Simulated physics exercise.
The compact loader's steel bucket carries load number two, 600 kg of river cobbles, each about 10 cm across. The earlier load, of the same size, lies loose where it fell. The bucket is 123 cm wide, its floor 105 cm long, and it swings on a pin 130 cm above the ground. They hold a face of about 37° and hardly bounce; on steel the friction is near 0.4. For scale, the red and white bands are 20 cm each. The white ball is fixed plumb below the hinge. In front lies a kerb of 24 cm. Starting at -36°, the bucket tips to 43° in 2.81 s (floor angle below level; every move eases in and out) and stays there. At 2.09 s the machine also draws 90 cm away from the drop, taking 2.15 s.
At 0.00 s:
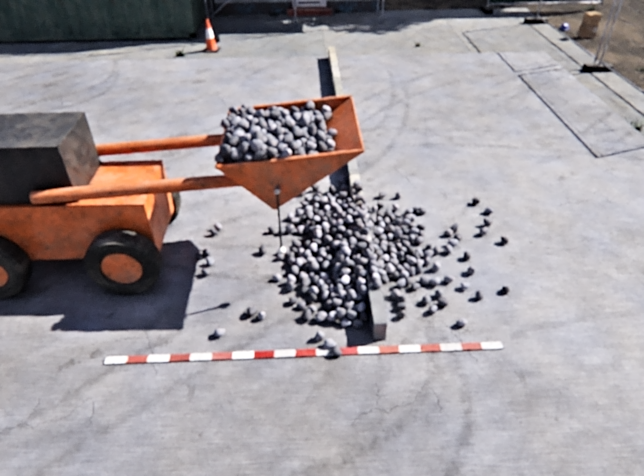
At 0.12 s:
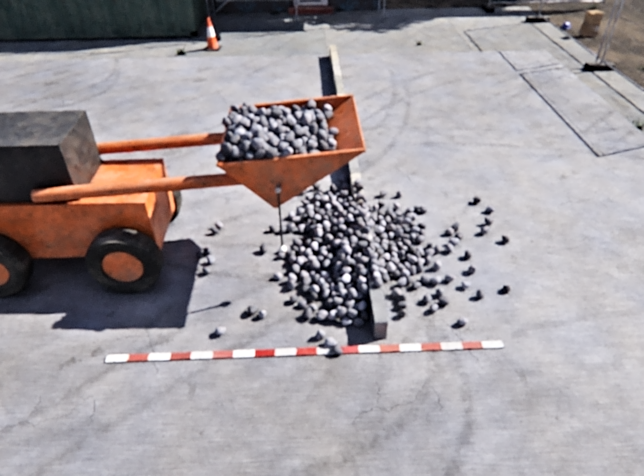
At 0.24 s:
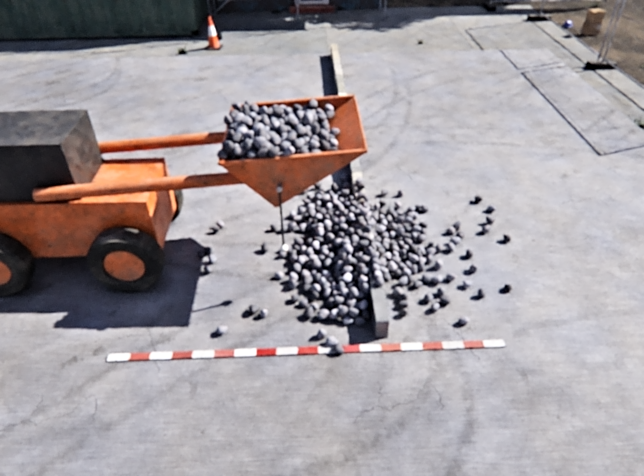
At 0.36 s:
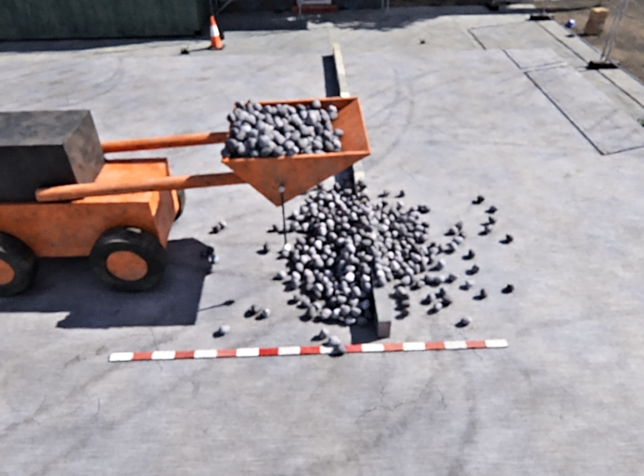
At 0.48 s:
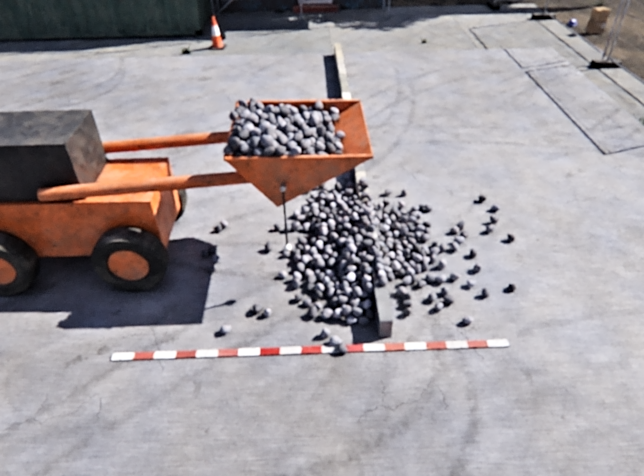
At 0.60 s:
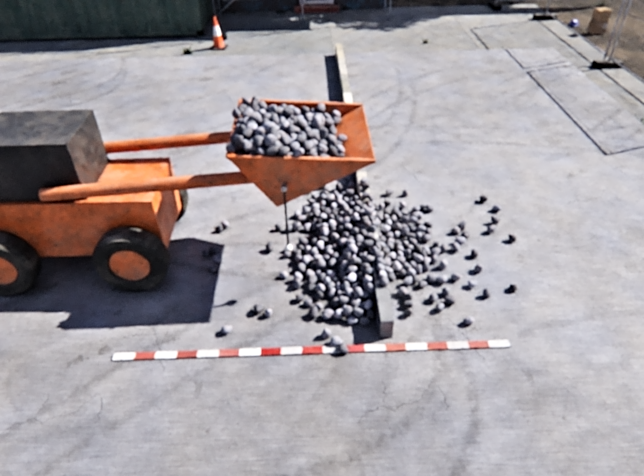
Orange loader holding a bucket of grey stones above a loose pile straddling a kerb, the bucket tilting forward very slightly.
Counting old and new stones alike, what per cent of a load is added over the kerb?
Some 42 per cent is added.
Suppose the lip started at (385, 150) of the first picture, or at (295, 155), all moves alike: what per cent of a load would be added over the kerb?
First some 70, then 0 per cent.
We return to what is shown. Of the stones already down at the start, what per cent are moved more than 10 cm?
Roughly 15 per cent of them.
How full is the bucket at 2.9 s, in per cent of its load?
It holds some 0 per cent.
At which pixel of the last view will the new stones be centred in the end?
Around (359, 237).
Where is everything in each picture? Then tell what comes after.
The first frame shows lip at (364, 151), floor tilted -36°, highest stones at (264, 119). The earlier load is highest near (357, 220), 32 cm above ground level, 77 % on this side of the kerb, 24 % over the kerb.
The second frame shows lip at (365, 150), floor tilted -36°, highest stones at (266, 118); the stones move at 0.0 m/s on average.
The third frame shows lip at (367, 151), floor tilted -34°, highest stones at (259, 115); the stones move at 0.1 m/s on average.
In the fourth frame, the bucket is at -32°, its lip at (371, 153); the top of the load is at (262, 114); the stones move at 0.1 m/s on average.
In the fifth frame, the bucket is at -30°, its lip at (373, 157); the top of the load is at (265, 113); the stones move at 0.1 m/s on average.
The sixth frame shows lip at (375, 161), floor tilted -27°, highest stones at (262, 113); the stones move at 0.1 m/s on average.
After 2.1 s the floor is at 31°; in per cent of one load, 83 in the bucket, 91 on this side of the kerb, 27 over the kerb; the foremost stones are at (491, 231).
After 2.9 s the floor is at 43°; in per cent of one load, 0 in the bucket, 137 on this side of the kerb, 64 over the kerb; the foremost stones are at (494, 232).
After 4.7 s the floor is at 43°; in per cent of one load, 0 in the bucket, 135 on this side of the kerb, 66 over the kerb; the foremost stones are at (506, 243).
After 7.6 s the floor is at 43°; in per cent of one load, 0 in the bucket, 135 on this side of the kerb, 66 over the kerb; the foremost stones are at (506, 243). Net gain over the kerb, 42.
